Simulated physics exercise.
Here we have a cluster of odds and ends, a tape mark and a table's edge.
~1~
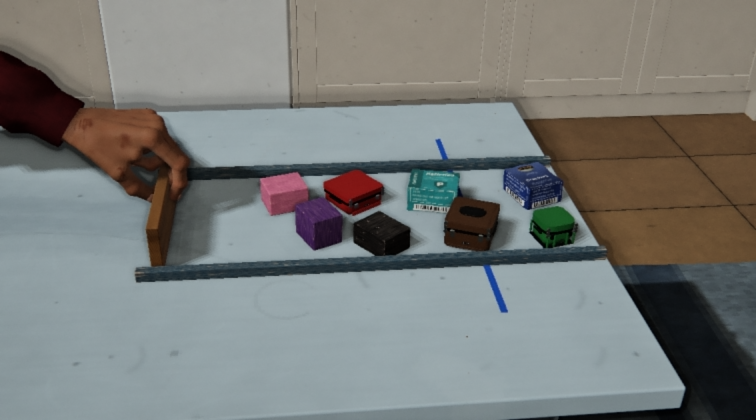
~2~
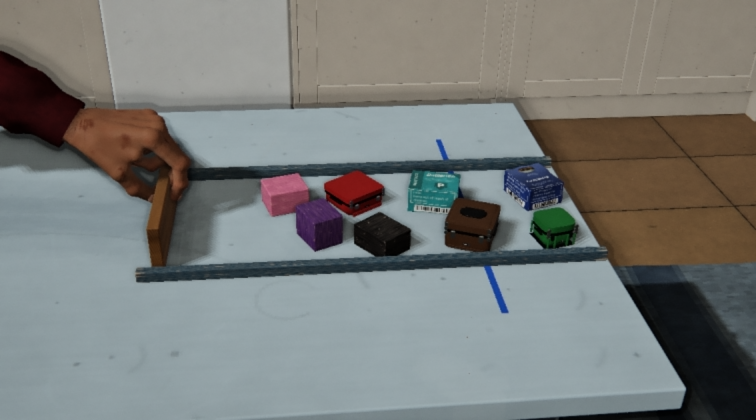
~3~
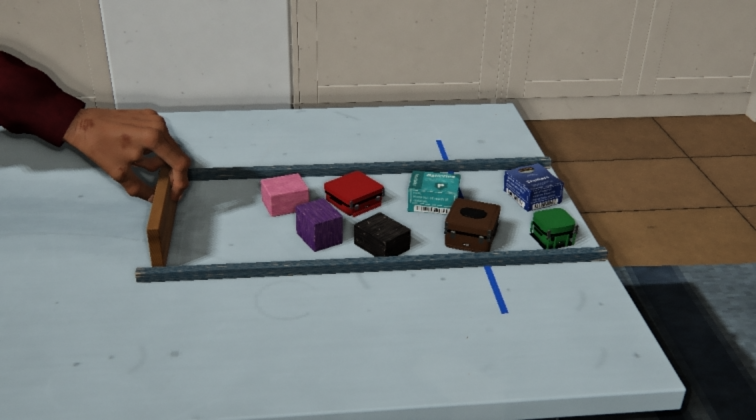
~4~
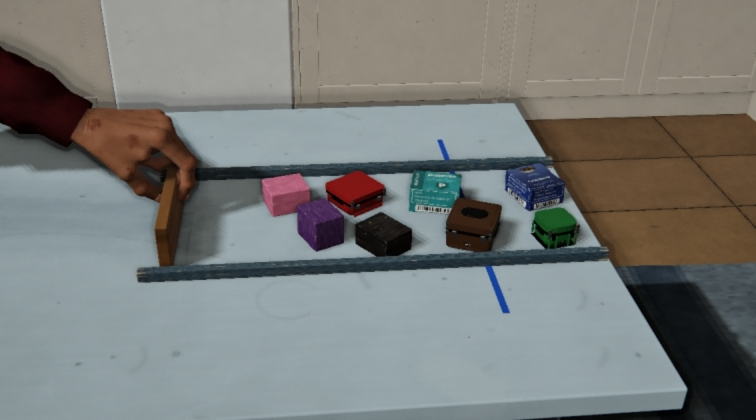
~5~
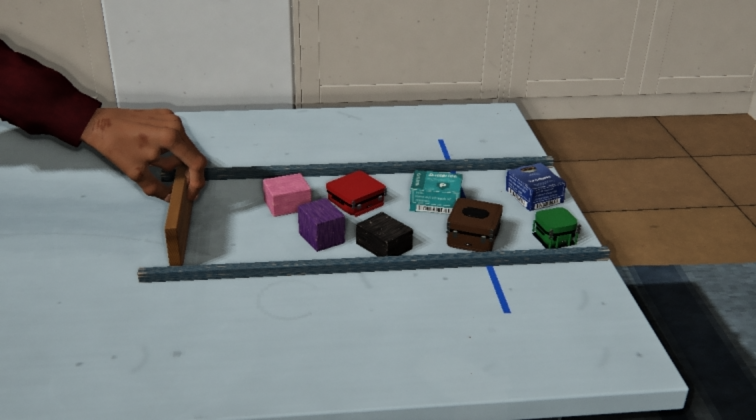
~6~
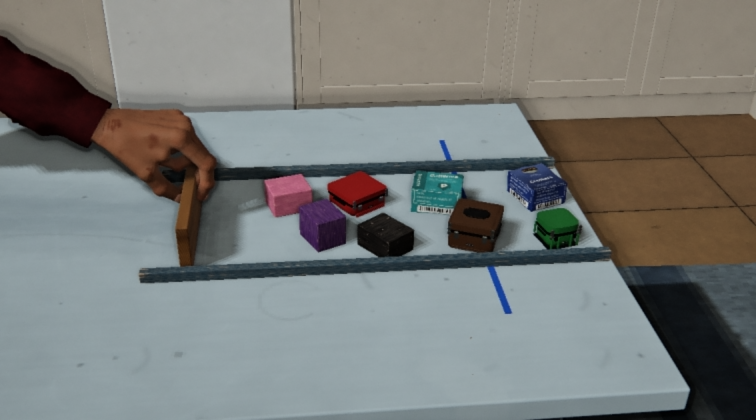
On a pale tabletop seen from above at an angle, two dark rails run left to right across a strip of blue tape, with a tiled floor beyond the right edge. Between them sit pink, purple, red, black, turquoise, brown, blue and green blocks and boxes. A hand at left, nearly still at first, slides a wooden board slightly rightward, while the objects barely shift.
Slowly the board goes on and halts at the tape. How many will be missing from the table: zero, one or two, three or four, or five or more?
The number that fall off is one or two.
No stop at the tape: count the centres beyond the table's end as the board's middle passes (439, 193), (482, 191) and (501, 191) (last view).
In that order 1, 3 and 4.
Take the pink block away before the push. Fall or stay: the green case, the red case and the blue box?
The green case drops off, the red case does not fall, the blue box drops off.
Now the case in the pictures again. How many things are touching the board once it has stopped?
2 of them.
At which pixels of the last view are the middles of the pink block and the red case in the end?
Near (484, 190) and (527, 195).
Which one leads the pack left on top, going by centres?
The turquoise box ends nearest.
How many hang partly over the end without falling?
It comes to 1.
A little later, none off yet; blue box at rest near (536, 187); green case at rest near (557, 229); brown case at rest near (476, 227).
Next, none off yet; blue box shifted about its own width near (572, 186); green case moving near (565, 230); brown case shifted about its own width near (523, 223).
When it is over, the number that fall off is one or two; down, green case and blue box.
